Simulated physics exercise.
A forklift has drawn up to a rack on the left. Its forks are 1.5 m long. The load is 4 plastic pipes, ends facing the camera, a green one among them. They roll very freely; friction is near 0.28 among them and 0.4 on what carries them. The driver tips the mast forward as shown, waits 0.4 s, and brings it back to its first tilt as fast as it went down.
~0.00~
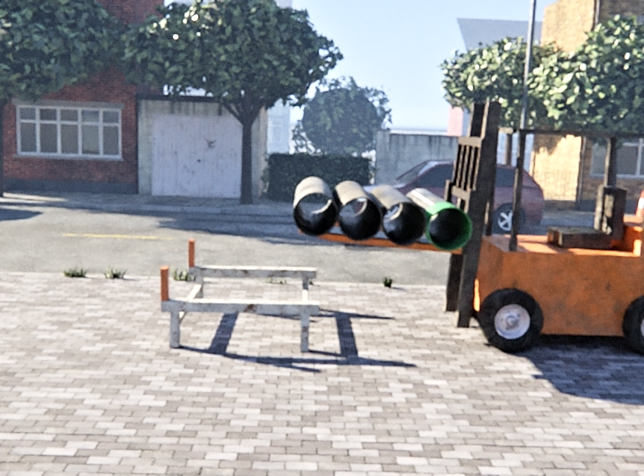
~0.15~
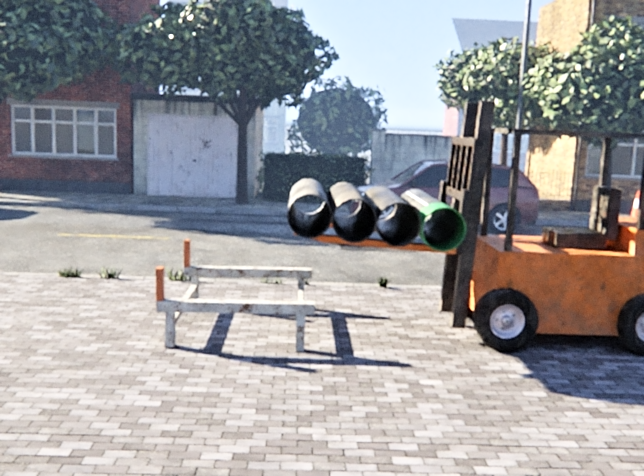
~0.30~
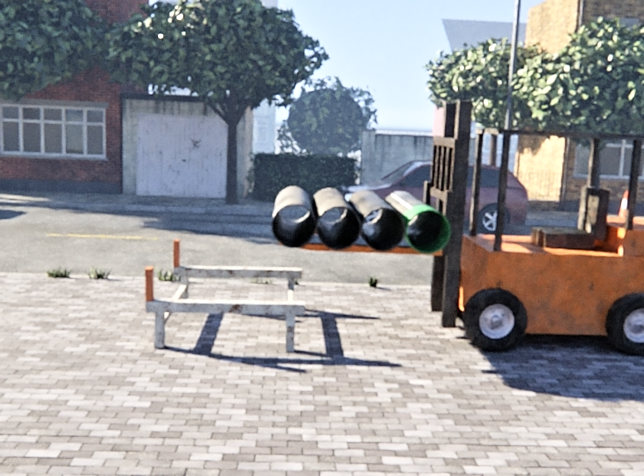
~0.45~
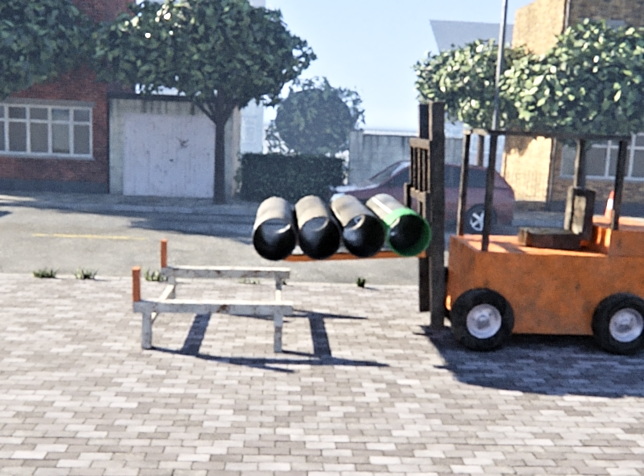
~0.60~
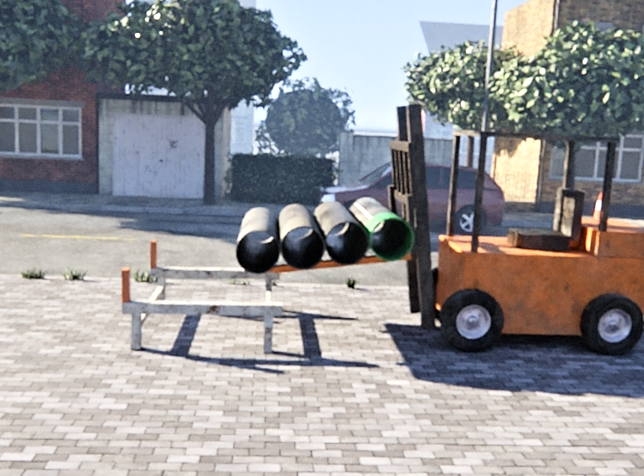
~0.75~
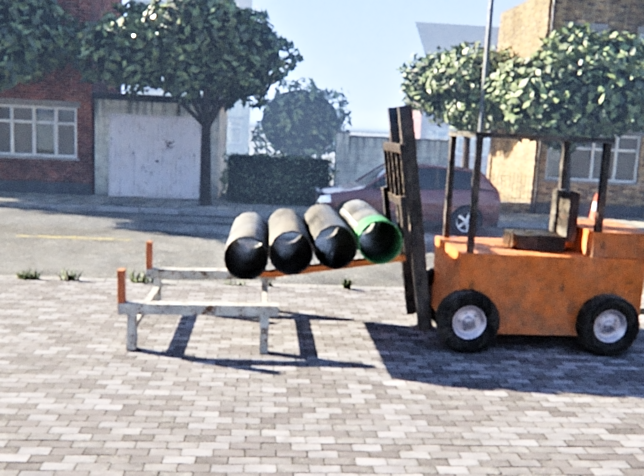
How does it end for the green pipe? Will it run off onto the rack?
The green one leaves the forks.
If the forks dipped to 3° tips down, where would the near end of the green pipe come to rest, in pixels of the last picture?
Around (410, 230).
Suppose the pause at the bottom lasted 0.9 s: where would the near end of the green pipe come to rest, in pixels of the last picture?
Around (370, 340).
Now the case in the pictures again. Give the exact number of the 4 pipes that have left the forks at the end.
4 of them.
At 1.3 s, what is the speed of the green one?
Roughly 0.8 m/s.
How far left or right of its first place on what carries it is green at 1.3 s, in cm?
Green 45 left.
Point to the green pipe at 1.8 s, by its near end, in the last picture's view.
At about (297, 219).
After 1.3 s, green is on the forks, 90 cm from the tips, rolling left; 1 gone from the forks.
After 1.8 s, green is on the forks, 30 cm from the tips, rolling left; 3 gone from the forks.
After 2.4 s, green is on the rack, 110 cm from the rack's far end, rolling left; 4 gone from the forks.
At rest (7.7 s), green is over the stop, on the ground; 4 gone from the forks.
